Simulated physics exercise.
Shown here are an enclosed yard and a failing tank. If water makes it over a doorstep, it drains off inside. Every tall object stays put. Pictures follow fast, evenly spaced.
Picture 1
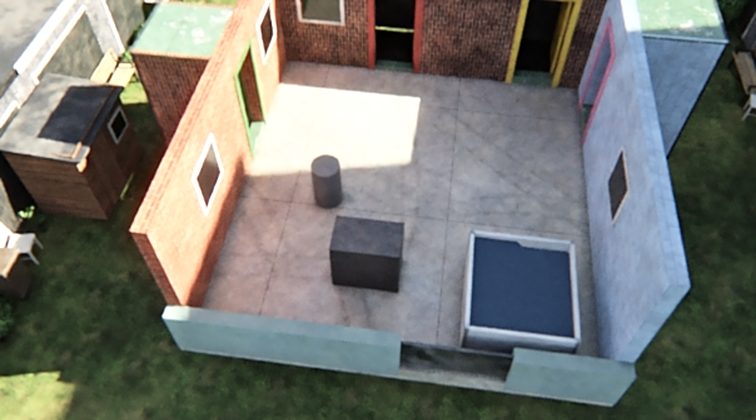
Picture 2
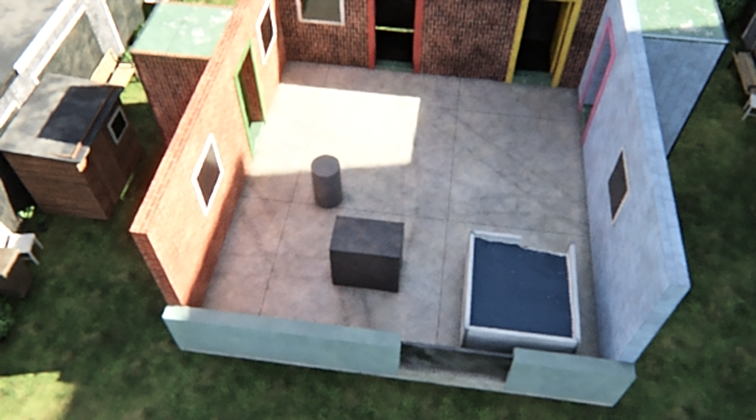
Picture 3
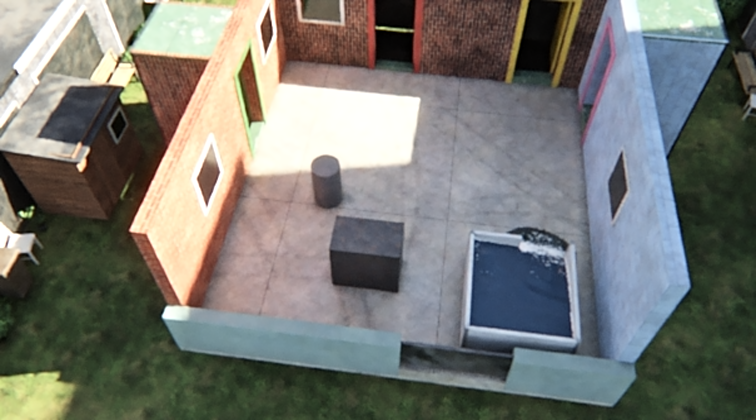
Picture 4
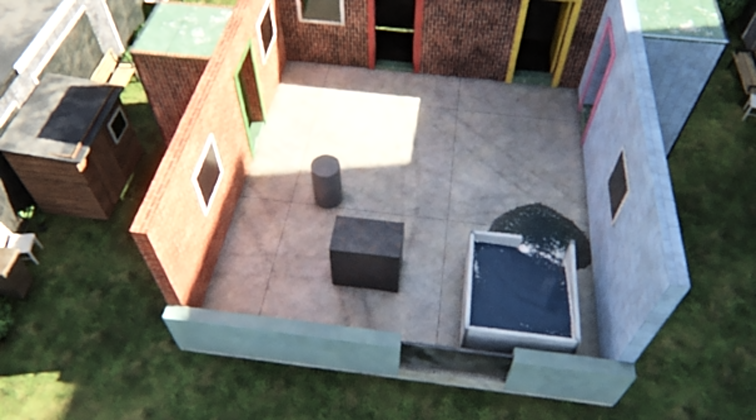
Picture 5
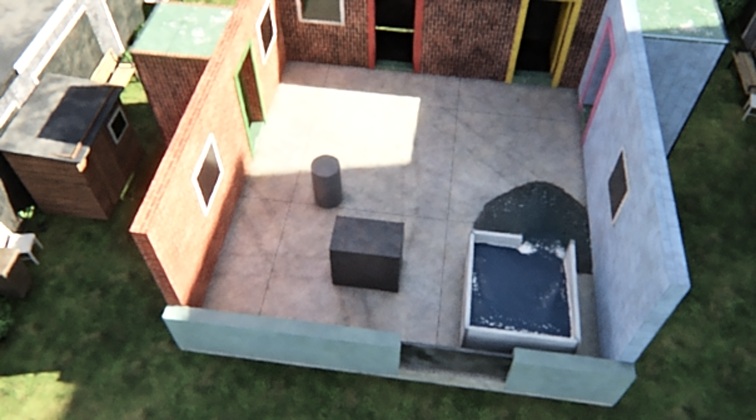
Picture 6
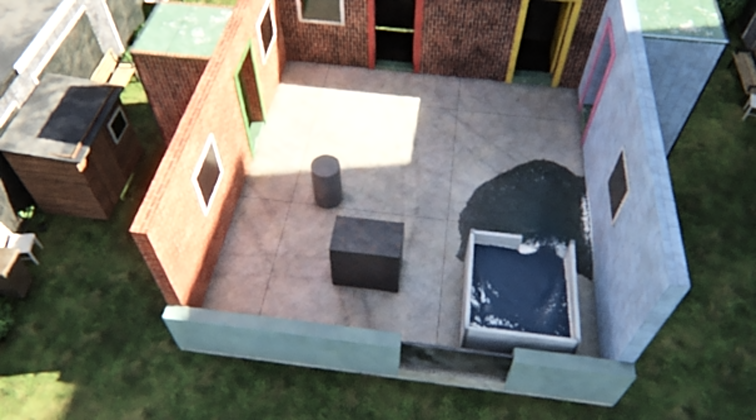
In an enclosed yard with brick and pale walls, dark water in a rectangular tank starts pouring through a gap on its far side, and a dark puddle spreads outward across the floor behind it toward the right wall.
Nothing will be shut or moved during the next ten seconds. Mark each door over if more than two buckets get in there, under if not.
Pink door - under; green door - under; red door - under; yellow door - over.
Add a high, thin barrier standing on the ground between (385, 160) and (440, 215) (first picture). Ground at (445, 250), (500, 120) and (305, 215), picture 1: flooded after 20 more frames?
Results in sequence: Bone-dry / swamped / bone-dry.
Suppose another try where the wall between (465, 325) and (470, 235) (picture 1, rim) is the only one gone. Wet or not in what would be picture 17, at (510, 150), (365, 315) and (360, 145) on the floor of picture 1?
Untouched, submerged, submerged.
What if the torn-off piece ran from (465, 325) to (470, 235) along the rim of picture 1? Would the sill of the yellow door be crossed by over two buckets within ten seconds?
Lab note: Yellow door, below the mark.
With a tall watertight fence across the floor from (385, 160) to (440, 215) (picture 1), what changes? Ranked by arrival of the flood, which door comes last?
The green door.
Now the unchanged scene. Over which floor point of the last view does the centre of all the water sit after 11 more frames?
My pick is pixel (521, 225).
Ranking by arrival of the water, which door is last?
That would be the green-painted one.
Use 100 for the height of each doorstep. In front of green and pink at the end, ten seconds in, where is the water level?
Estimate, in order: 60 and 30 percent.
A moment on, water covers 25 % of the floor; the pink door wet at the sill, nothing in, the green door not reached, the red door not reached, the yellow door not reached.
Next, water covers 35 % of the floor; the pink door wet at the sill, nothing in, the green door not reached, the red door not reached, the yellow door under two buckets in.
Then, water covers 40 % of the floor; the pink door wet at the sill, nothing in, the green door not reached, the red door wet at the sill, nothing in, the yellow door over two buckets in.
Later, water covers 65 % of the floor; the pink door wet at the sill, nothing in, the green door wet at the sill, nothing in, the red door wet at the sill, nothing in, the yellow door far over two buckets in.
In the end, water covers 95 % of the floor; the pink door wet at the sill, nothing in, the green door wet at the sill, nothing in, the red door wet at the sill, nothing in, the yellow door far over two buckets in.
